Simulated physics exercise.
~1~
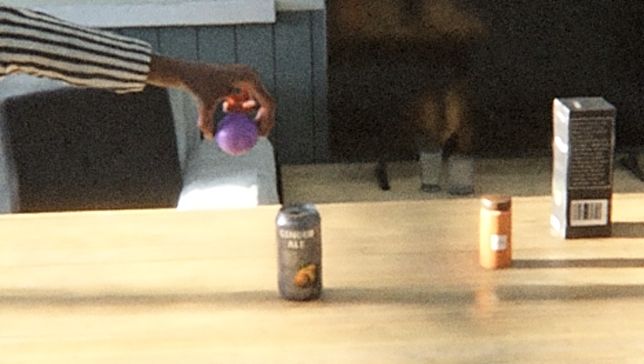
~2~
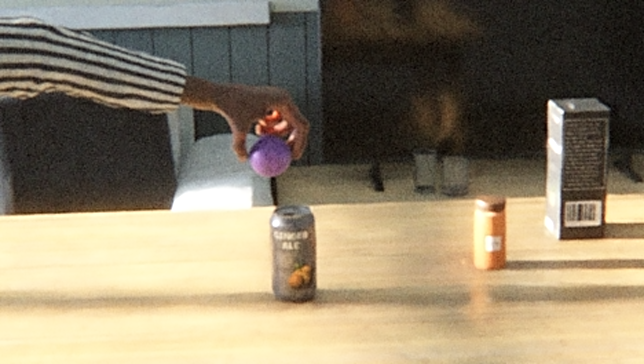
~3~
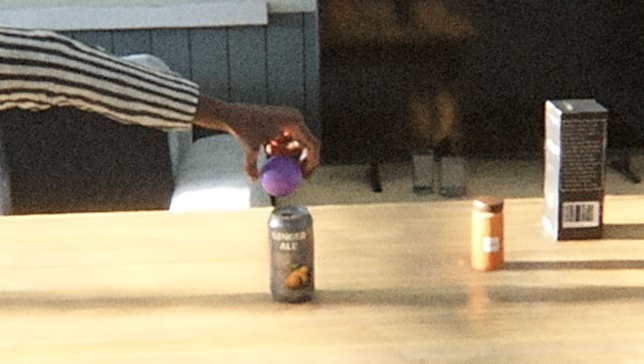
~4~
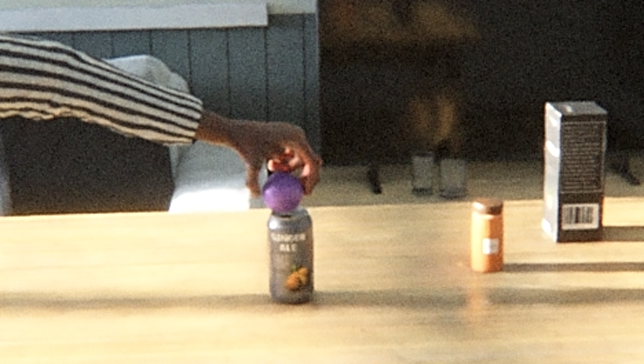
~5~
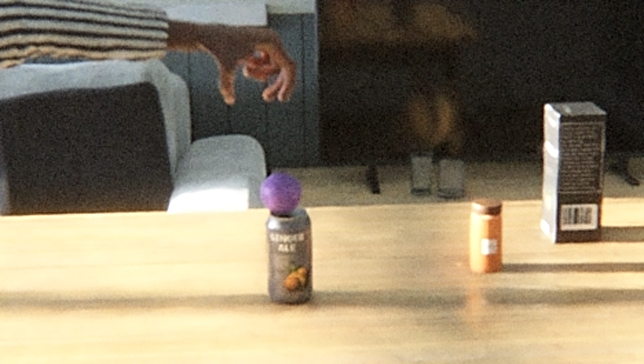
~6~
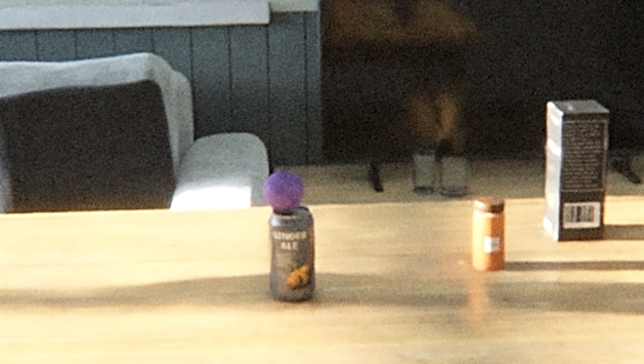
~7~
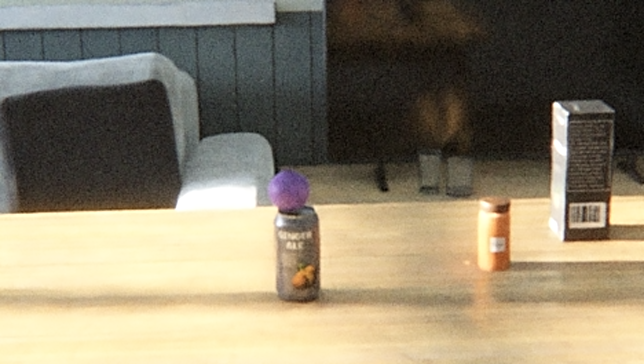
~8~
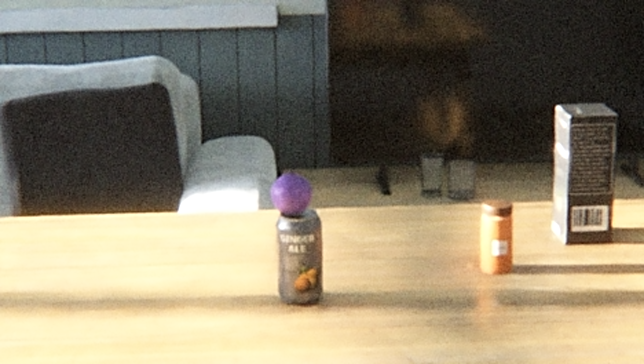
A purple onion, held by a hand in a striped sleeve, moves right and down onto the top of a grey can beside an orange shaker and a black carton; the hand lets go and withdraws left, and the onion stays balanced there.
